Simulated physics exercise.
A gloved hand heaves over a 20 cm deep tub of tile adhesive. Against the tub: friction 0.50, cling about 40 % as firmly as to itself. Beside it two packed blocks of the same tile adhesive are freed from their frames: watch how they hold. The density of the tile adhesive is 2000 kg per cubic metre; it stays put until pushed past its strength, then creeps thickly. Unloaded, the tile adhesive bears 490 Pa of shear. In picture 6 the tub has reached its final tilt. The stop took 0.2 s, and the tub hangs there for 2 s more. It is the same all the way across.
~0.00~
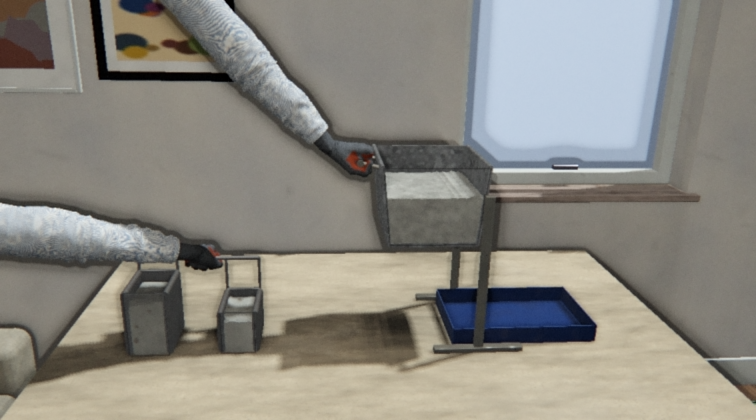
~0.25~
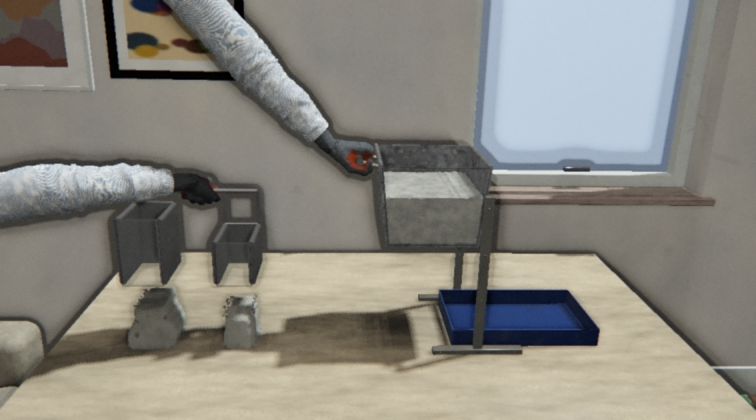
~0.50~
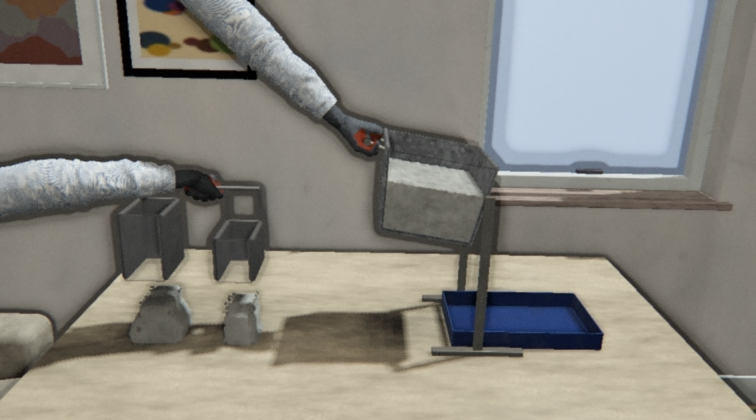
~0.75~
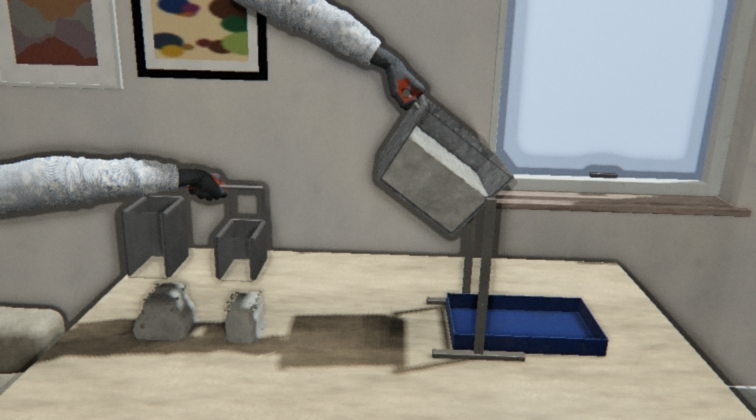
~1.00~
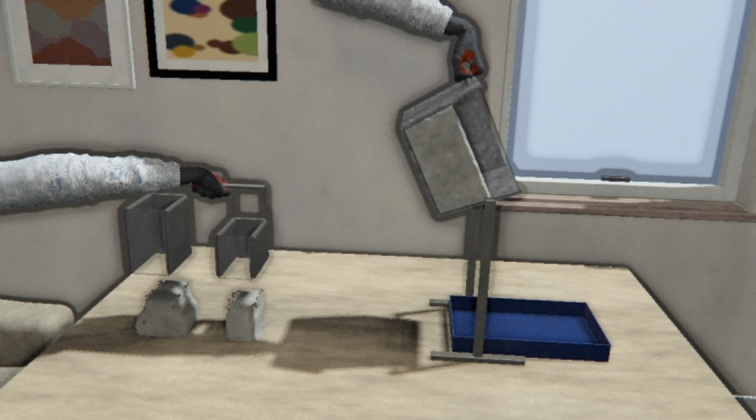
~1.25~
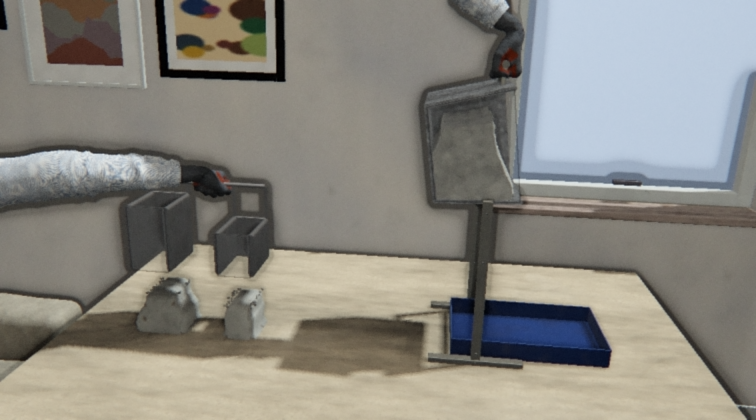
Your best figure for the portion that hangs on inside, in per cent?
It comes to some 67 %.
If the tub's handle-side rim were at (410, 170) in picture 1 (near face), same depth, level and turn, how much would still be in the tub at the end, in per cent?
Then about 100 %.
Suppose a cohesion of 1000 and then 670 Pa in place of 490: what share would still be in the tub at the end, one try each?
In that order: 100 %, 95 %.
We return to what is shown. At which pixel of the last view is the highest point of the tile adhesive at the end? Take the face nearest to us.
Around (480, 153).
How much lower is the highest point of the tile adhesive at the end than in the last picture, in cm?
About 7 cm.
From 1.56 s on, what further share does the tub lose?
Near 14 %.
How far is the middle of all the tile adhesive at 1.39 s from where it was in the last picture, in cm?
Roughly 3 cm.
After 1.39 s, the tub is at 82 degrees and holds 95 %.
After 1.56 s, the tub is at 82 degrees and holds 81 %.
After 1.73 s, the tub is at 82 degrees and holds 73 %.
After 1.90 s, the tub is at 82 degrees and holds 67 %.
After 3.25 s, the tub is at 82 degrees and holds 67 %.
